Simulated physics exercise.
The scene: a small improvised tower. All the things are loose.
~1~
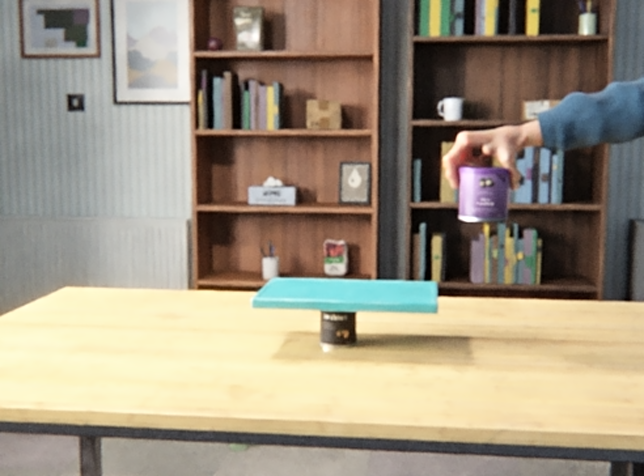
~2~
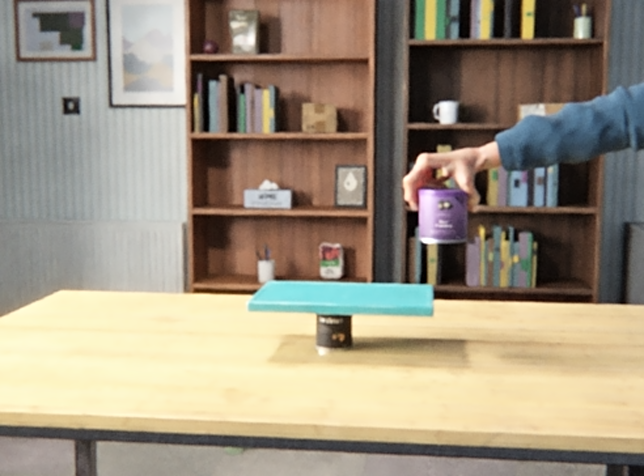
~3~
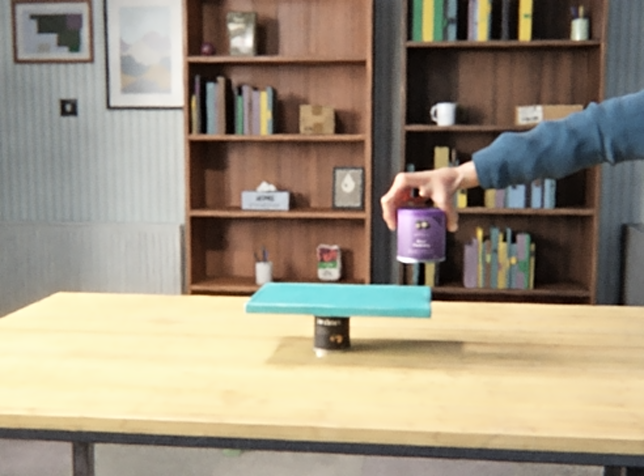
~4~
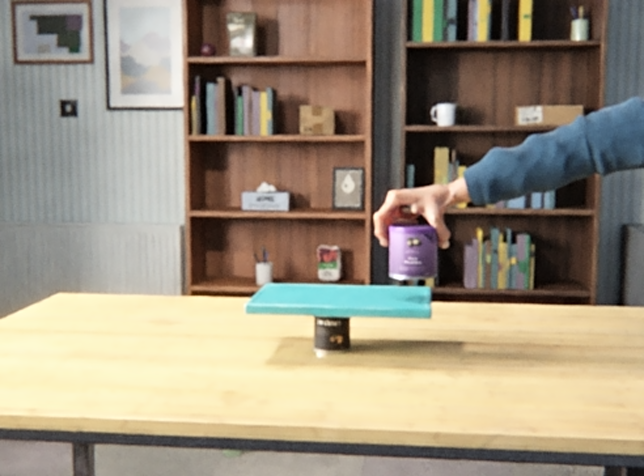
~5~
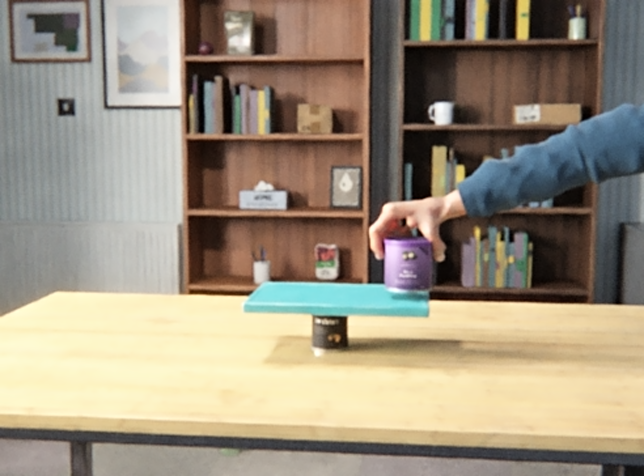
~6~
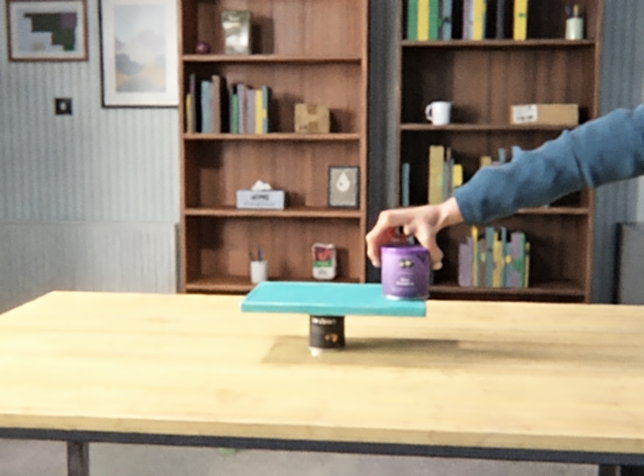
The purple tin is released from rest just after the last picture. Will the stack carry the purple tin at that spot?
It loses its balance.
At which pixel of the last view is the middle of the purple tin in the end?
Near (457, 327).
Then, 0.30 s on from there, purple tin now fallen; turquoise lid turned 35° from how it was put.
Then, 0.50 s on from there, turquoise lid turned 19° from how it was put.
In the end, fallen, purple tin; the other 2 unmoved. At the end, from the last picture's camera, purple tin near (457, 327). The stack comes apart.
